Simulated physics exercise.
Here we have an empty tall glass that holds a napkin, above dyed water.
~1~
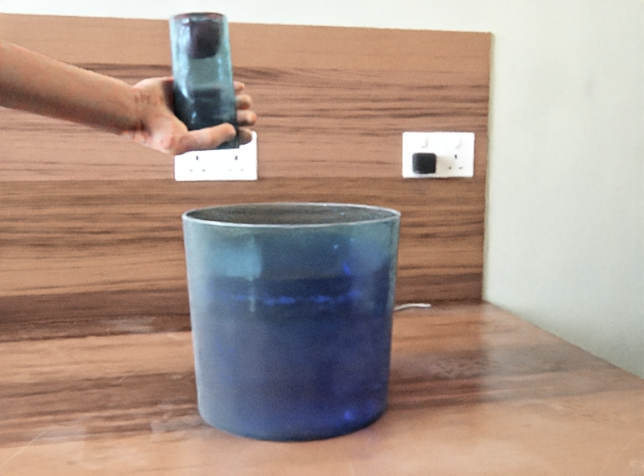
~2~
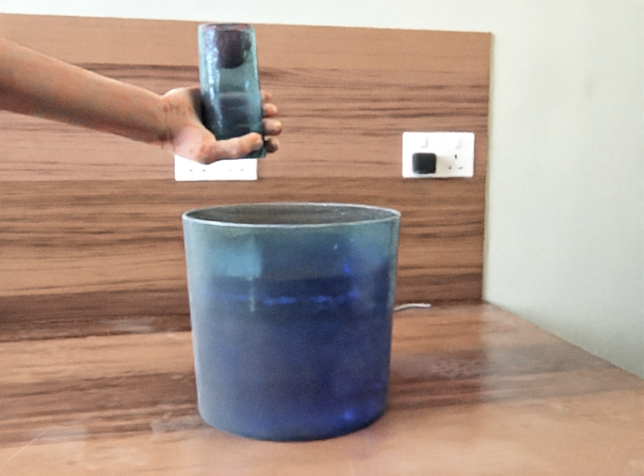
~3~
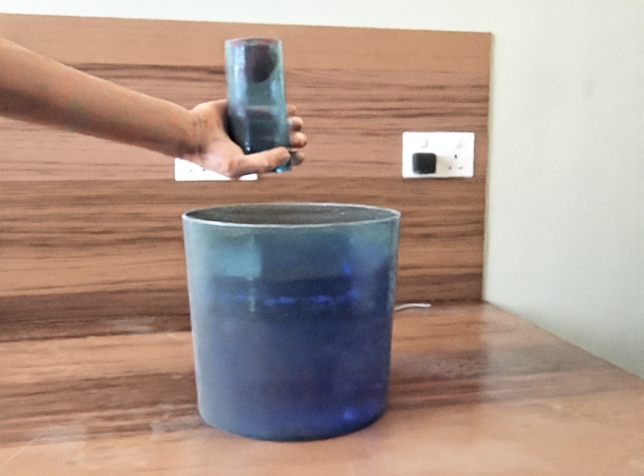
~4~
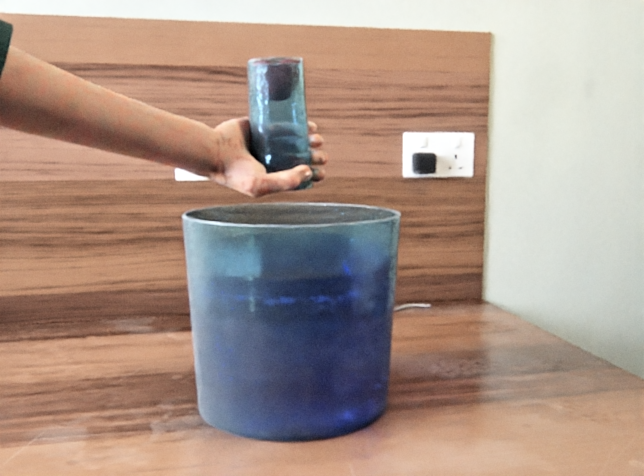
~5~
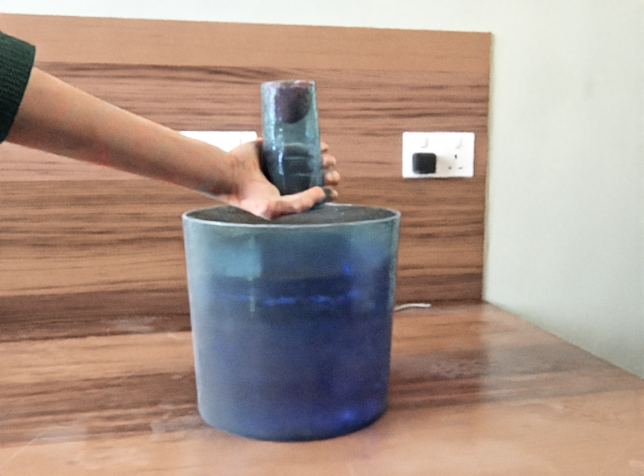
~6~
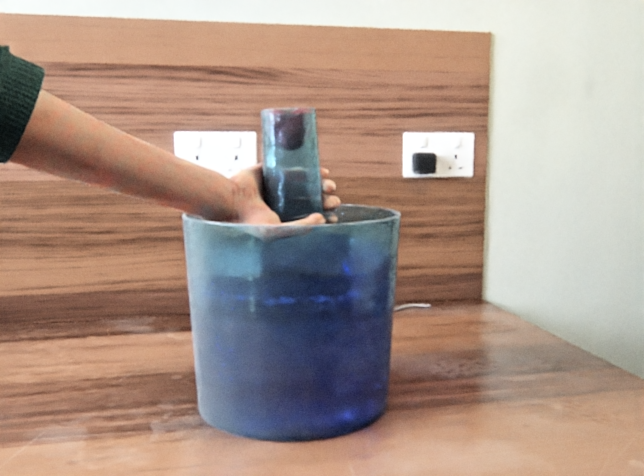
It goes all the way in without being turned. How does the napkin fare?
It remains untouched.
A moment on, the tall glass enters the dyed water.
Further on, air is trapped inside and holds the level down.
When it is over, the tall glass is under, still full of air, and the napkin is dry.
